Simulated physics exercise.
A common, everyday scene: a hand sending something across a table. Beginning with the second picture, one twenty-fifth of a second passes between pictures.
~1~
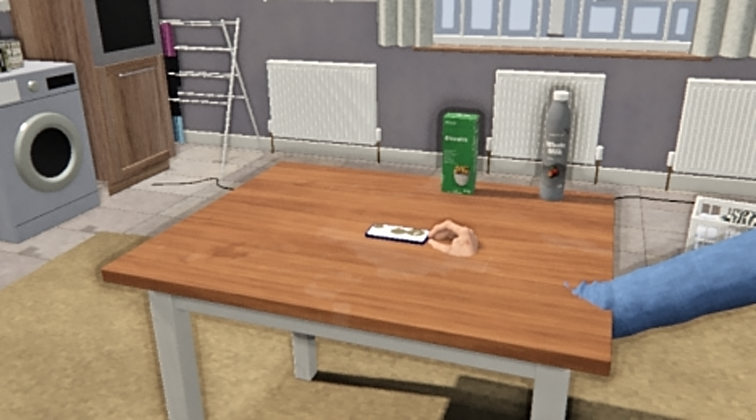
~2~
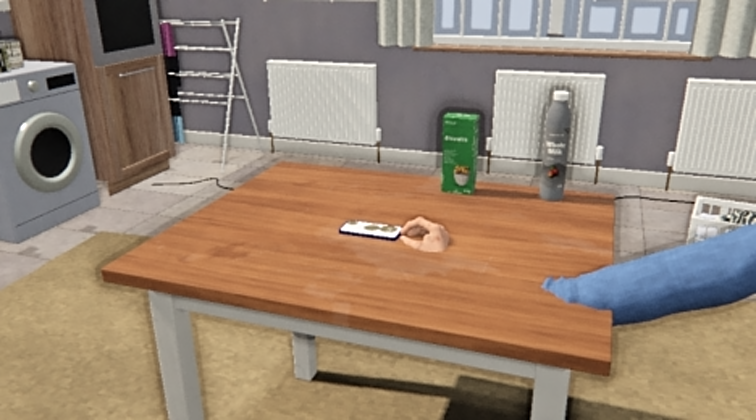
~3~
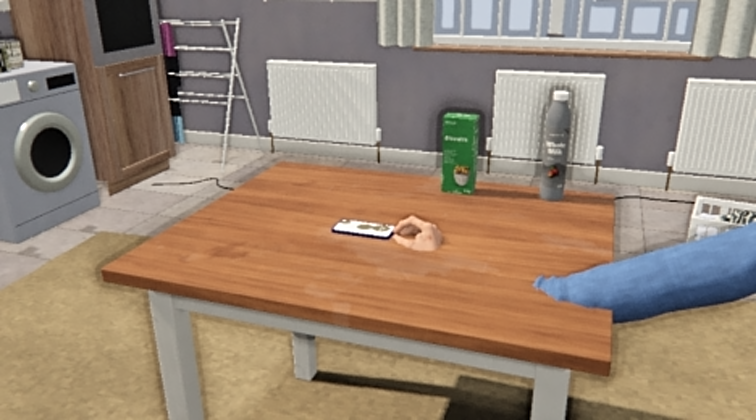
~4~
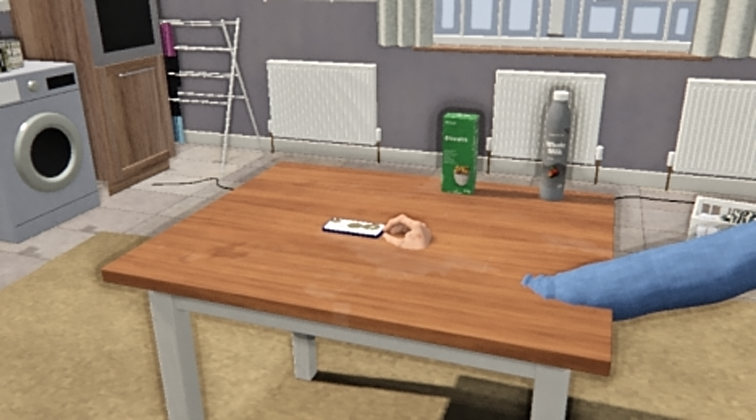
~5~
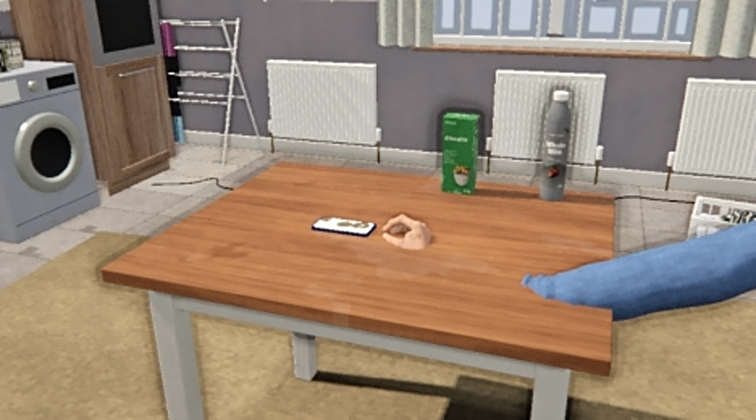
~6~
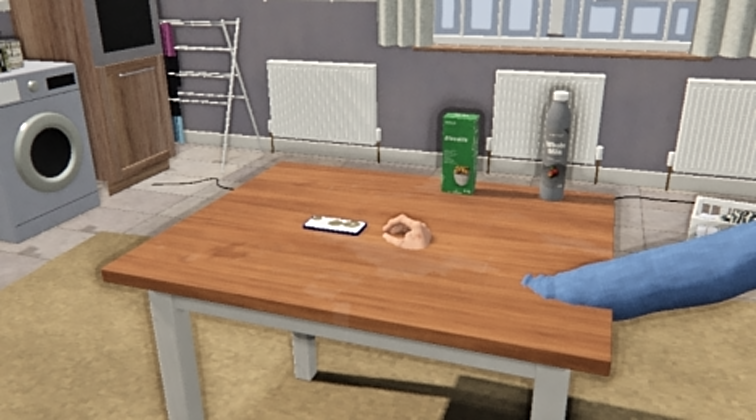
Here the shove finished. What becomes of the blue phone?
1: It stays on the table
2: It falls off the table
(1) It stays on the table.
Then, 0.10 s on from there, blue phone shifted about its own width near (319, 224).
Then, 0.20 s on from there, blue phone shifted about its own width near (311, 223).
Then, 0.30 s on from there, blue phone shifted about its own width near (310, 222).
In the end, moved from the start, blue phone. At the end, from the last picture's camera, blue phone near (310, 222).
